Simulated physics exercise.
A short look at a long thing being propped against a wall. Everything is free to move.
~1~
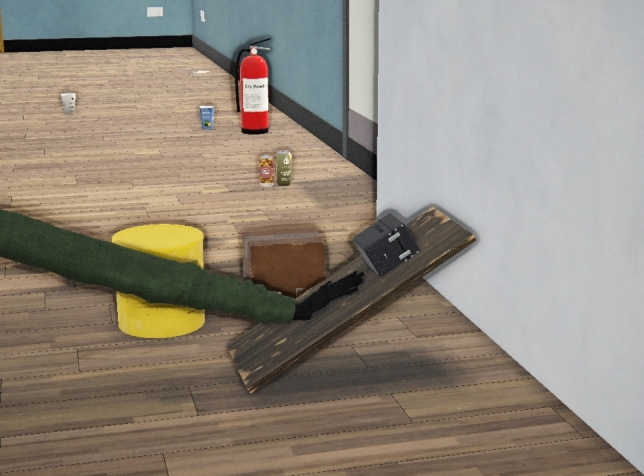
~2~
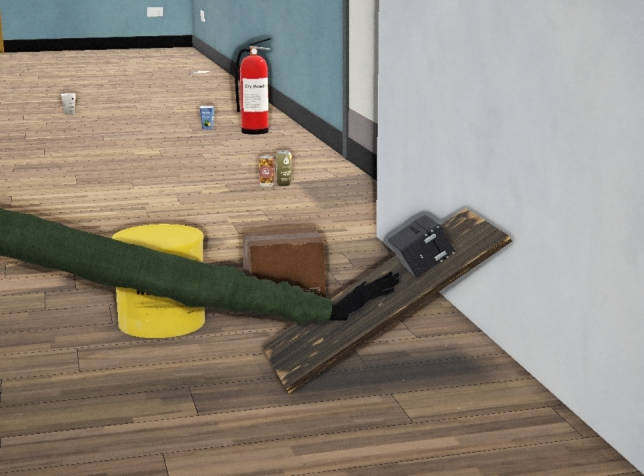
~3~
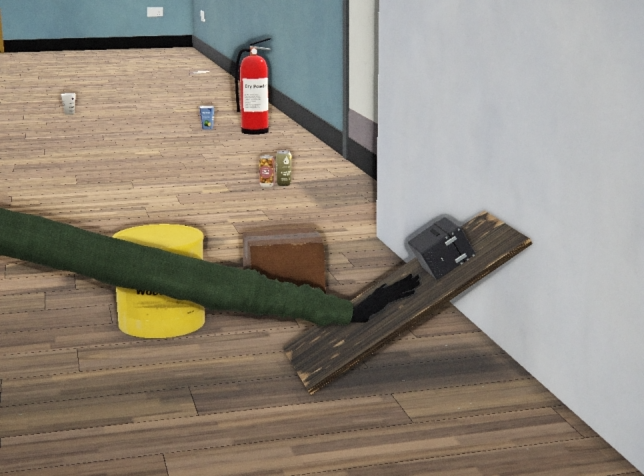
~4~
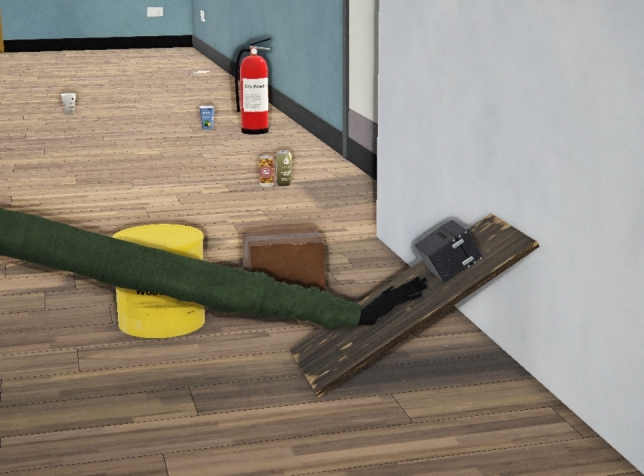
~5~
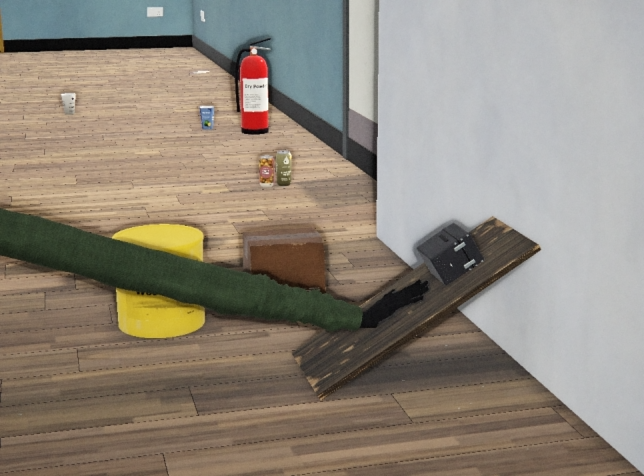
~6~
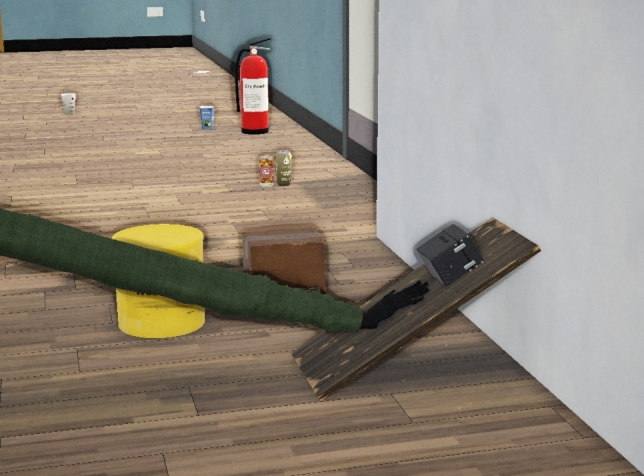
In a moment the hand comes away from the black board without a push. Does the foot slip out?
As it turns out, it gives way.
Then, 0.20 s after the last picture, black board sunk by 11° near (402, 325).
Then, 0.30 s after the last picture, black board sunk by 31° near (392, 368).
Then, 0.50 s after the last picture, black board sunk by 31° near (389, 367).
At rest, moved from the start, black board; the other 2 in place. Seen from the same camera at the end, black board near (389, 368). The board slides down.
